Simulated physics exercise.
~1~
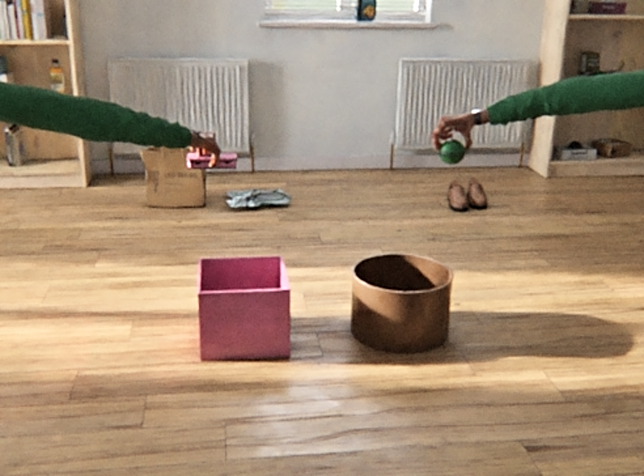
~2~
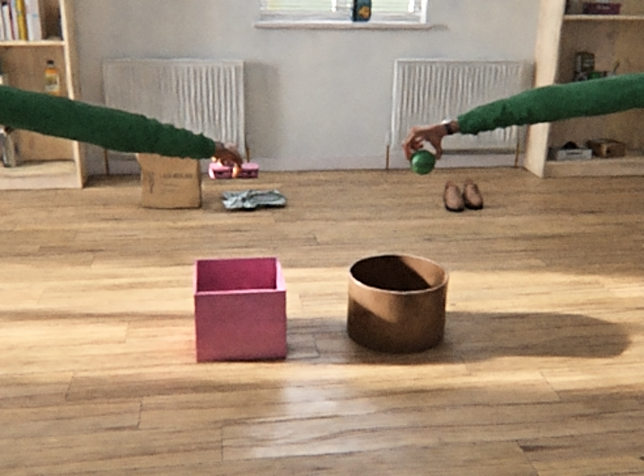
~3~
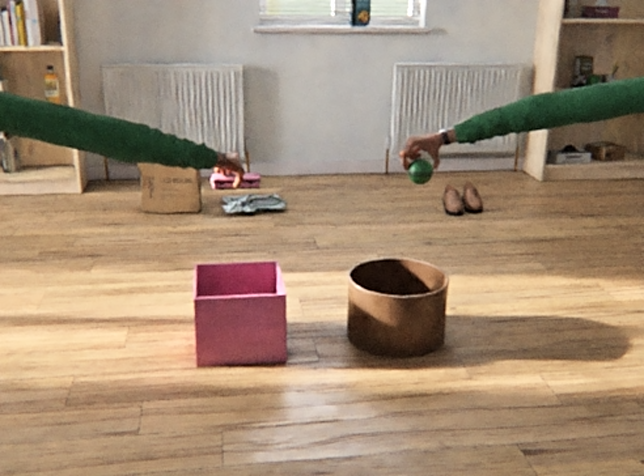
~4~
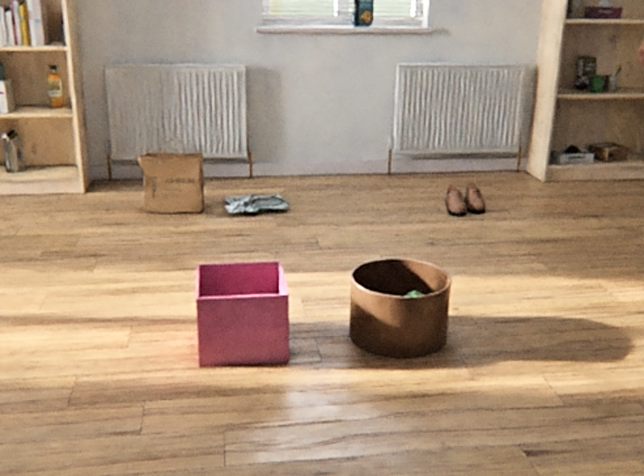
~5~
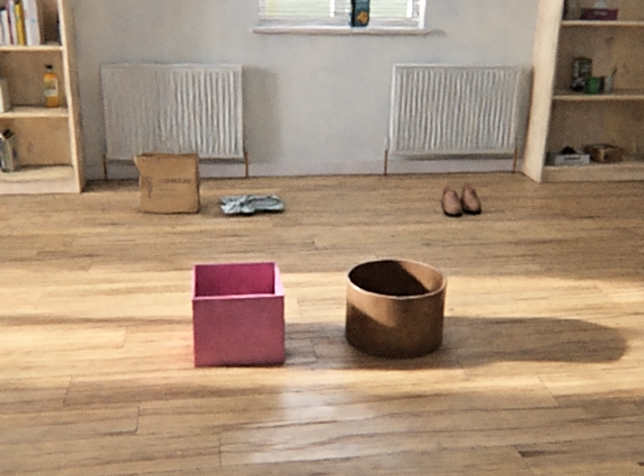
Green ball and pink case held by two green-sleeved hands moving inward, then dropping into the brown bin and pink crate below.
